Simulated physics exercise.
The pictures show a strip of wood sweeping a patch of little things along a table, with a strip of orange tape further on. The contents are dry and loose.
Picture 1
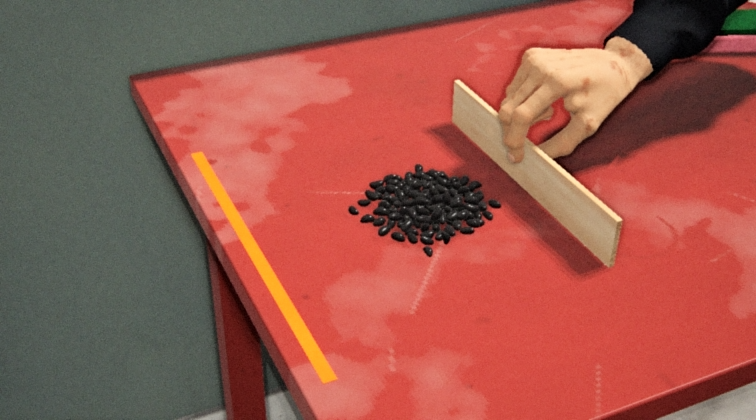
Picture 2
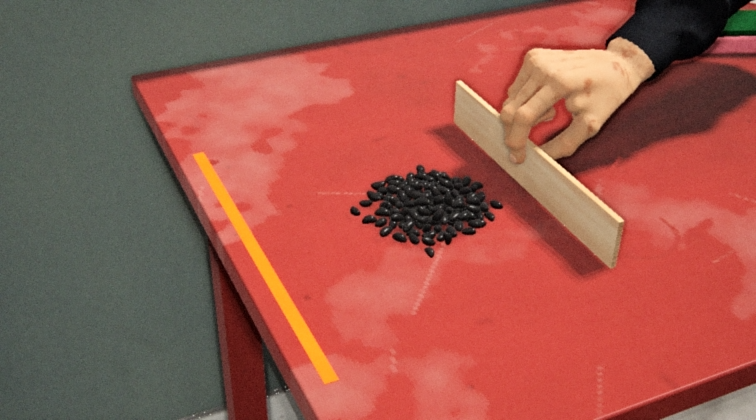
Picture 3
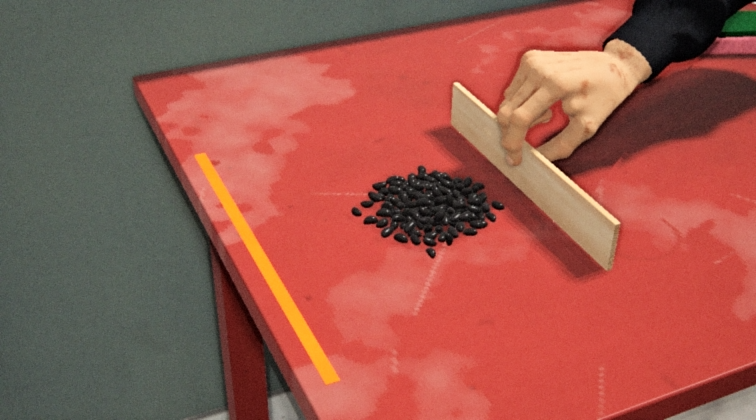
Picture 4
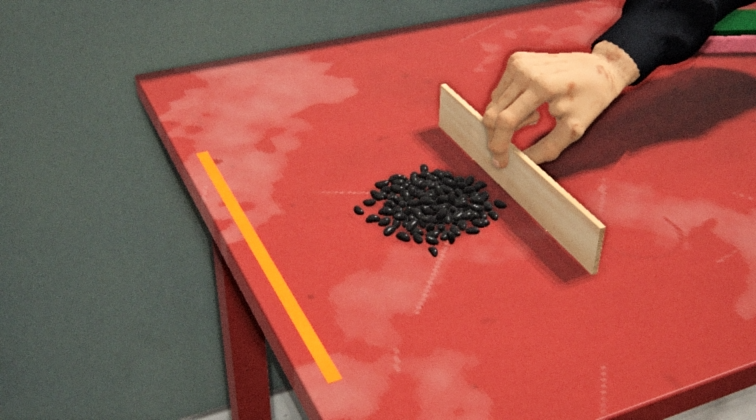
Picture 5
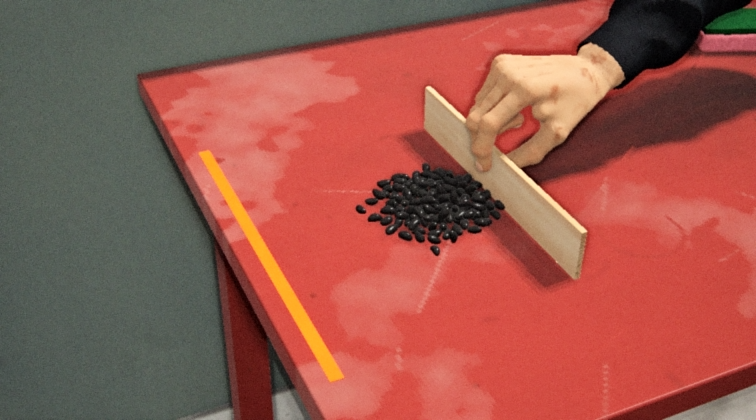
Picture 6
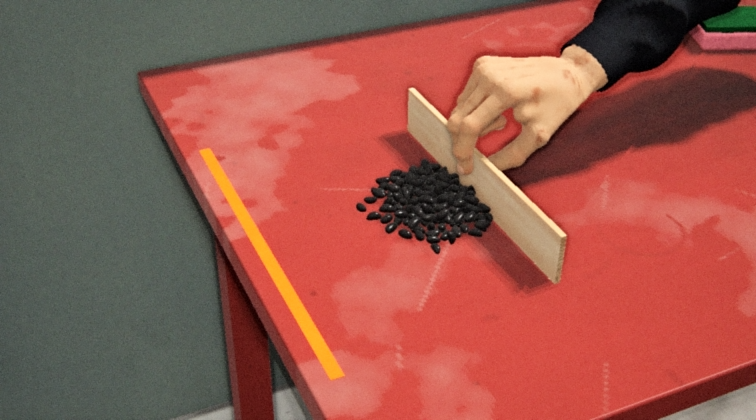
A hand slides a wooden strip left across a red table into some black beans.
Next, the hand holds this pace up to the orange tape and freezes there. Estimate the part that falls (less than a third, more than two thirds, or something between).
Over the edge goes more than two thirds of it.
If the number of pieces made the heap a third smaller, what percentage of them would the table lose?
About 80 per cent.
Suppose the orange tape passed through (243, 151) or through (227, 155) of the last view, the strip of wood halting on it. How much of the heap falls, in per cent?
Near 30 % and 50 %.
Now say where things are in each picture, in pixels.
Strip of wood (603, 231), at rest; orange tape (201, 162), right by the edge; edge at (230, 262); the heap (434, 199), black beans, in the first picture.
Strip of wood (604, 232), at rest, in the second picture.
Strip of wood (601, 234); the heap (437, 201), in the third picture.
Strip of wood (586, 238), in the fourth picture.
Strip of wood (568, 242); the heap (442, 198), in the fifth picture.
Strip of wood (548, 246); orange tape (210, 158); edge at (238, 258); the heap (428, 206), roughly a third pushed along, in the sixth picture.
Just after the last frame, strip of wood still moving, near (367, 180); heap all on the table, its front near (287, 239).
A moment on, strip of wood stopped at the orange tape; heap roughly two thirds over the edge.
Further on, strip of wood stopped at the orange tape; heap the larger part over the edge.
When it is over, strip of wood stopped at the orange tape; heap the larger part over the edge.
